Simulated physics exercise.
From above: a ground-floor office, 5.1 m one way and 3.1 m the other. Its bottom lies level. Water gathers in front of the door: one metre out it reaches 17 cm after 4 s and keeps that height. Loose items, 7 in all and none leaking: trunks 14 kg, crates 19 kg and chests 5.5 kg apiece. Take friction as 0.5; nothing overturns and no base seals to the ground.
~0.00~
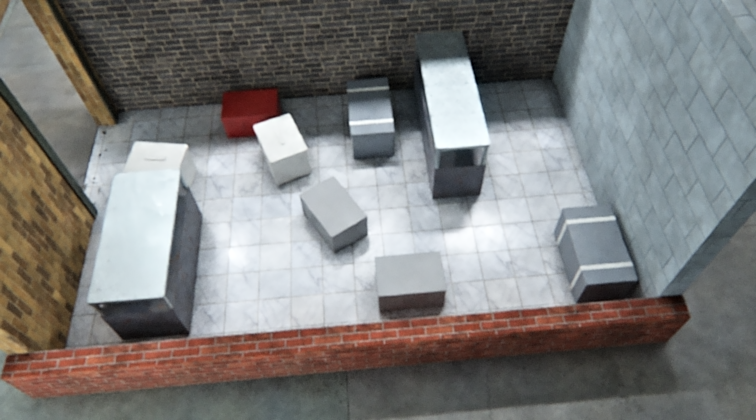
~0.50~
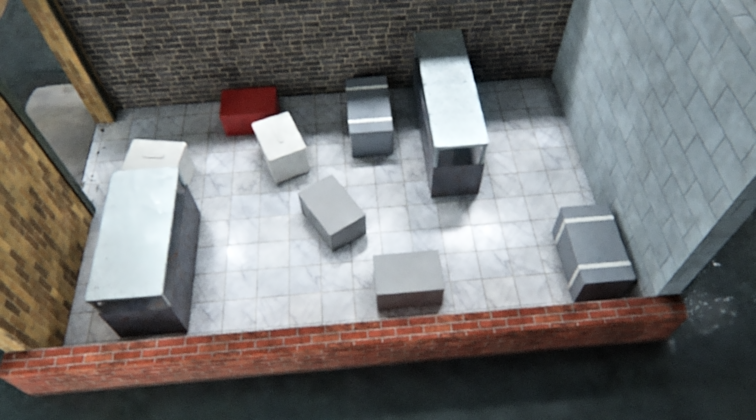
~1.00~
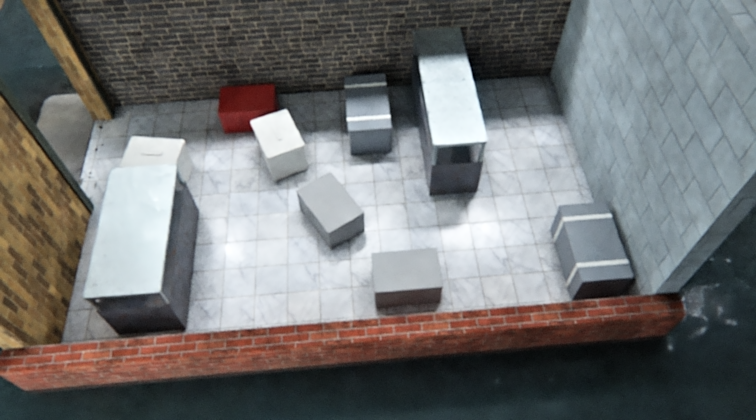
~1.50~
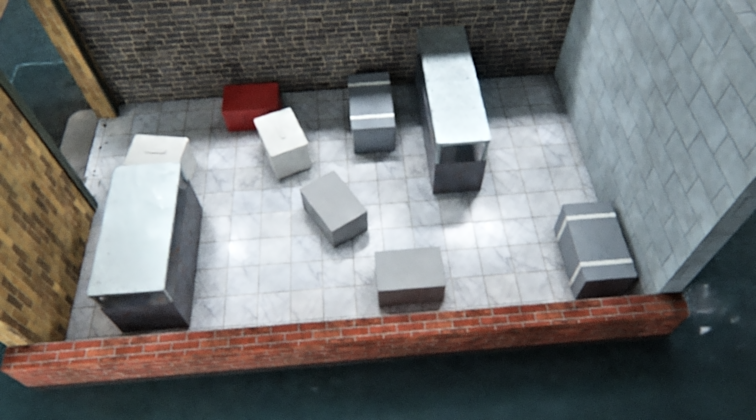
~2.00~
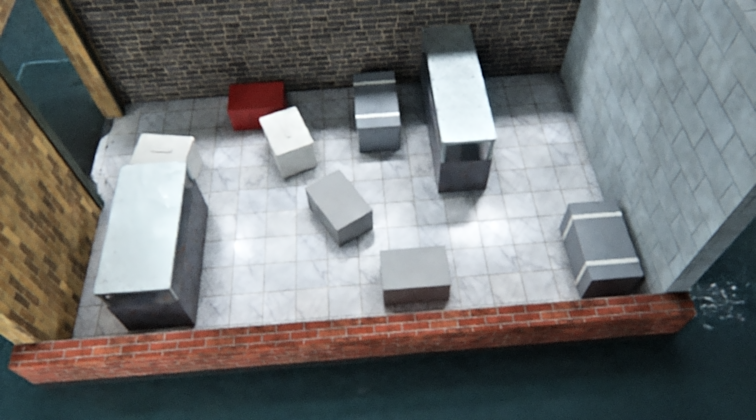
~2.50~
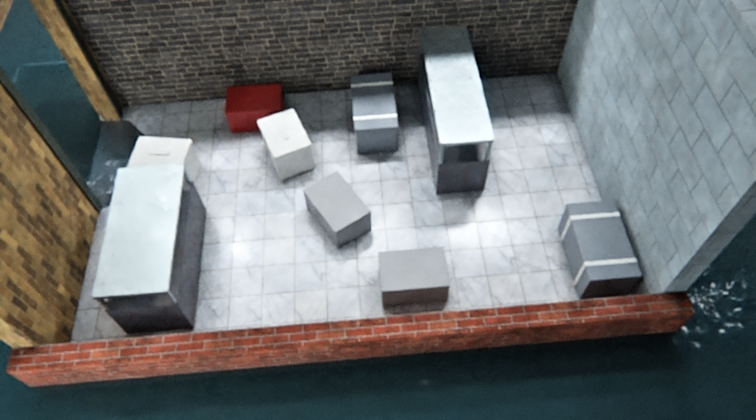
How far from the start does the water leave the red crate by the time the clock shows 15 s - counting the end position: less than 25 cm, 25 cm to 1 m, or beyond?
Red crate travels far.
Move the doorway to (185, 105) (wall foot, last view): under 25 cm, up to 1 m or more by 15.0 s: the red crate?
In that case the red crate is nudged along.
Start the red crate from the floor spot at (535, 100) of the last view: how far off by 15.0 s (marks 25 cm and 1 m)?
It holds its place.
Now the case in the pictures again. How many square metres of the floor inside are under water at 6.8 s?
About 8.5 m2.
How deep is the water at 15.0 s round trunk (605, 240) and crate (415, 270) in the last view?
About 10 and 11 cm.
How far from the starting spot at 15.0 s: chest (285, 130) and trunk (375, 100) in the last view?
In turn: 250 cm, 150 cm.
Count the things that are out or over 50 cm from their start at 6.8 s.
By then 3.
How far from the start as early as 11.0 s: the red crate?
Roughly 250 cm by then.
After 3.5 s the red crate is near (253, 98), 0.0 m from its start, aground; 0 afloat.
After 6.8 s the red crate is near (333, 106), 0.9 m from its start, aground; 2 afloat.
After 11.0 s the red crate is near (364, 266), 2.4 m from its start, afloat; 5 afloat.
After 15.0 s the red crate is near (287, 299), 2.5 m from its start, aground; 5 afloat.
